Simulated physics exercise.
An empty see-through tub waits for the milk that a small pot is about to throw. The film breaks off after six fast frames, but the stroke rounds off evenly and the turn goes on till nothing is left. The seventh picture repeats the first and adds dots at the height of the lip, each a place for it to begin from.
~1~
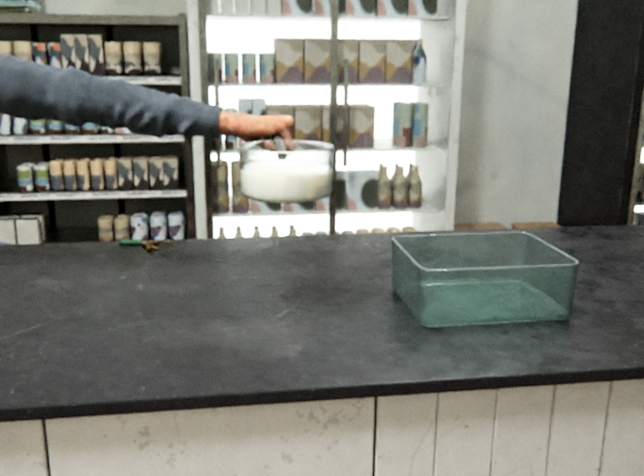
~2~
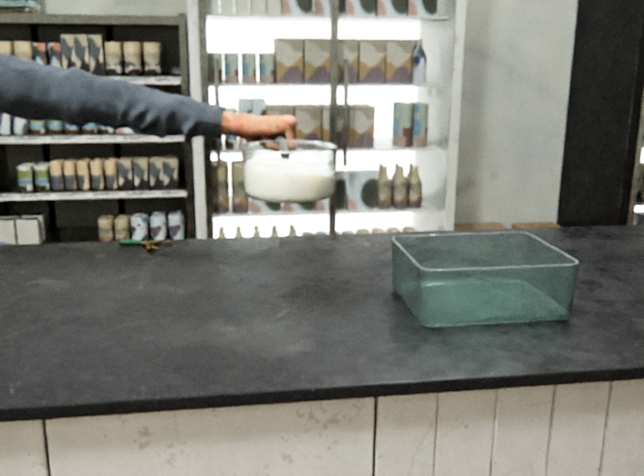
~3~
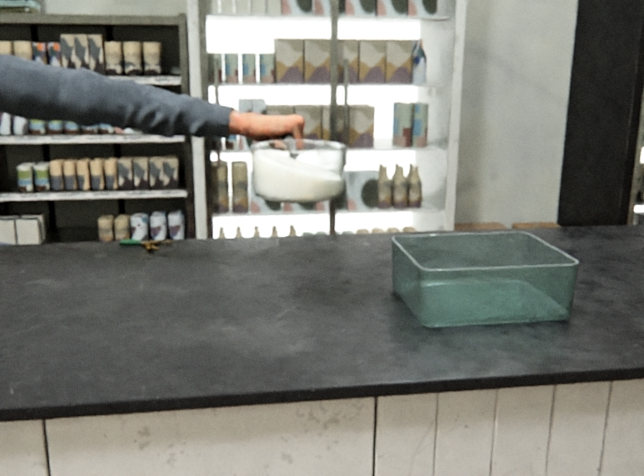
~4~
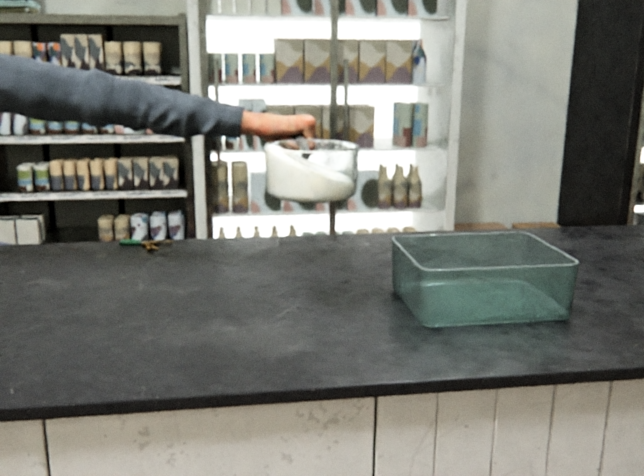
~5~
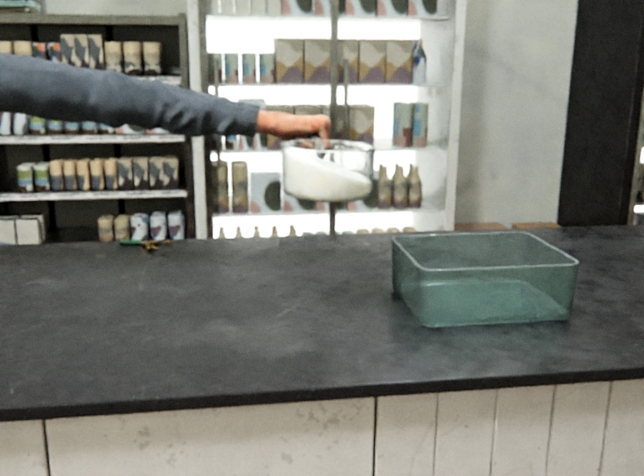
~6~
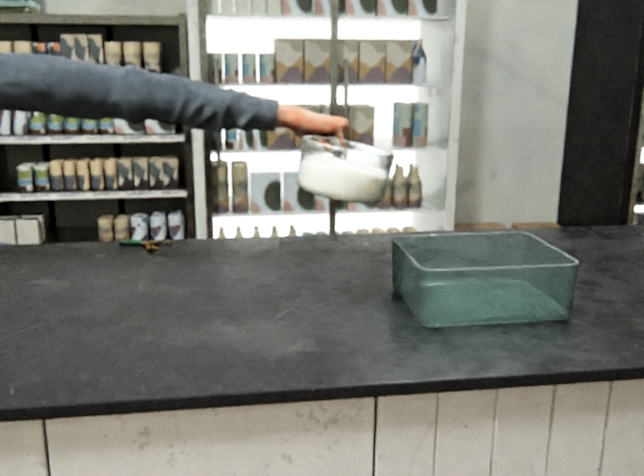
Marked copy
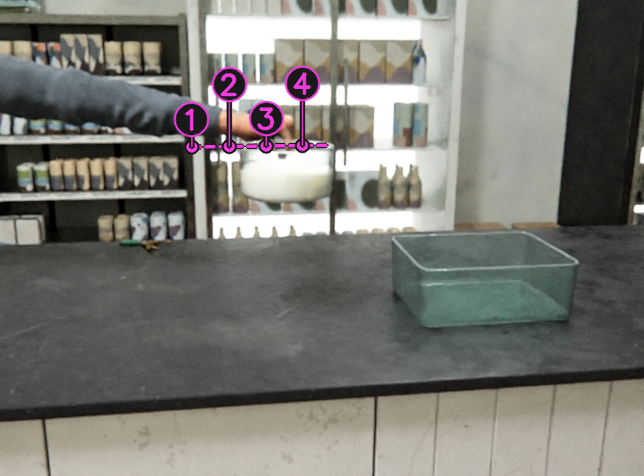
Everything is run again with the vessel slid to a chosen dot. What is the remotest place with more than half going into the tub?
Choose 4.
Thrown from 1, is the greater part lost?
Yes, that goes wrong.
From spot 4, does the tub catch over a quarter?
Yes.
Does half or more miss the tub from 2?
Yes, that goes wrong.
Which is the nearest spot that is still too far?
The answer is 3.
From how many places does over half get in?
One of them.
In magenta, 1 at (191, 147); 2 at (229, 146); 3 at (266, 146); 4 at (302, 145).
If 1 is chosen, about 0 % lands in the tub, 100 % falls short.
If 2 is chosen, about 2 % lands in the tub, 98 % falls short.
If 3 is chosen, about 34 % lands in the tub, 62 % falls short and 4 % goes beside or beyond.
If 4 is chosen, about 64 % lands in the tub, 29 % falls short and 7 % goes beside or beyond.
